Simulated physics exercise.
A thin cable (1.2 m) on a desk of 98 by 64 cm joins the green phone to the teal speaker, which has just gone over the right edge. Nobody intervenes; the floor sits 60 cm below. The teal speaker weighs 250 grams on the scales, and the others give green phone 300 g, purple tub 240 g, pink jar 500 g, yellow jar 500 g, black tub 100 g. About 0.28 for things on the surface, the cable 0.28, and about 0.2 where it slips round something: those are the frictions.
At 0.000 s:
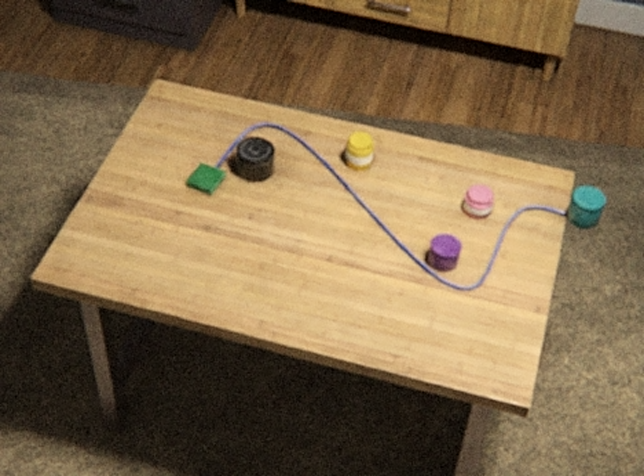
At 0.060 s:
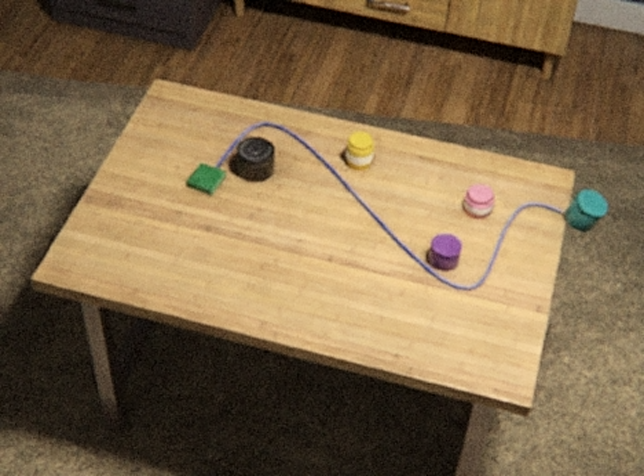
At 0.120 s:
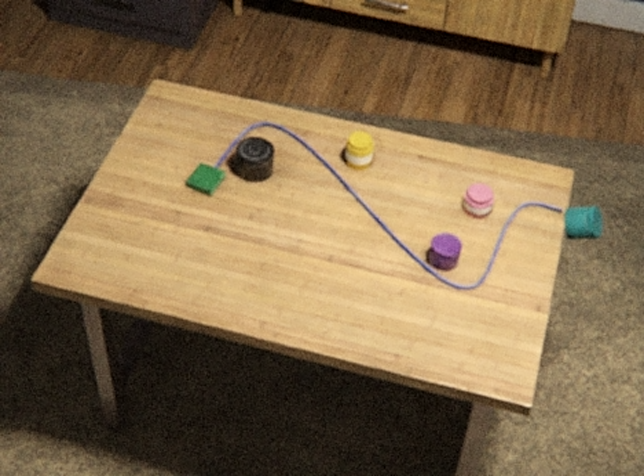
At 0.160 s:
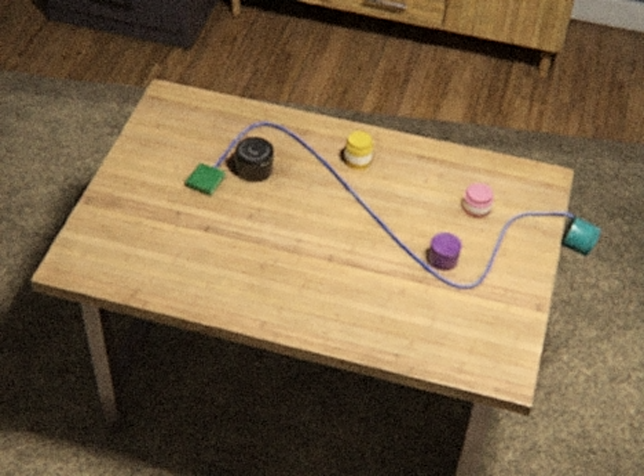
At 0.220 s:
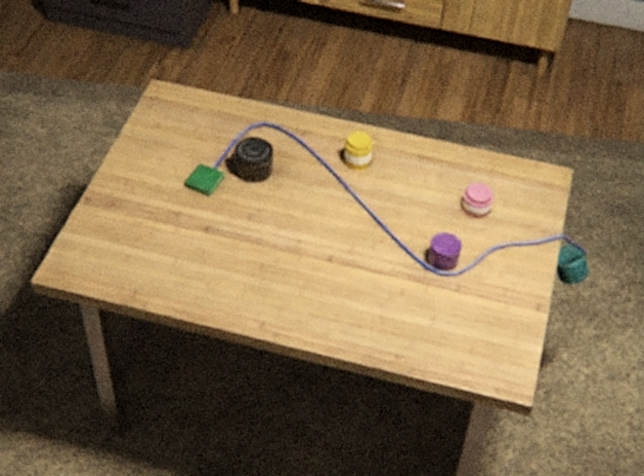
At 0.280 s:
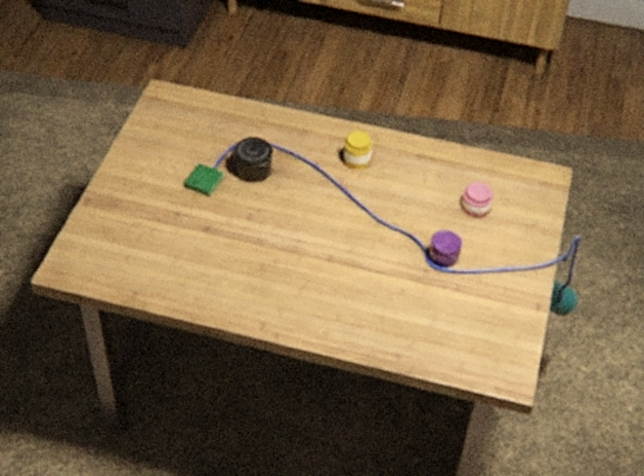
We see a teal object tumble down past the right edge of a wooden table, drawing a thin blue cable straighter across the top and against the purple tub, while the green object and other small containers stay essentially still.
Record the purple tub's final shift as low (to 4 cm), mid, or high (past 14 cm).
Recorded: Mid.
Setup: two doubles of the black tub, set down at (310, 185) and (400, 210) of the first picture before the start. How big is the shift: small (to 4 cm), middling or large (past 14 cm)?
Big and slight.
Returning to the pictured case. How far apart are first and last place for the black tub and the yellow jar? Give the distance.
Black tub off the top, yellow jar 0 cm.
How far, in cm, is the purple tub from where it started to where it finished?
The purple tub ends up roughly 10 cm from where it started.
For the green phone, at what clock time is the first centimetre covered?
Green phone at 0.40 s on the clock.
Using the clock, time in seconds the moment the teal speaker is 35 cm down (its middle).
Time: 0.34 s.
At 0.5 s, the cable's tail end at (249, 195); purple tub 8 cm off its start, black tub 25 cm off its start, teal speaker over the edge.
At 0.7 s, the cable's tail end at (261, 196); purple tub 9 cm off its start, black tub 47 cm off its start, green phone 15 cm off its start.
At 1.0 s, the cable's tail end at (261, 196); purple tub 9 cm off its start at (464, 212), black tub over the edge, green phone 15 cm off its start at (273, 183).
At 1.2 s, the cable's tail end at (261, 196); purple tub 9 cm off its start, black tub over the edge, green phone 15 cm off its start.
At 2.4 s, the cable's tail end at (261, 196); purple tub 9 cm off its start at (464, 213), black tub over the edge, green phone 15 cm off its start at (273, 183), teal speaker over the edge.
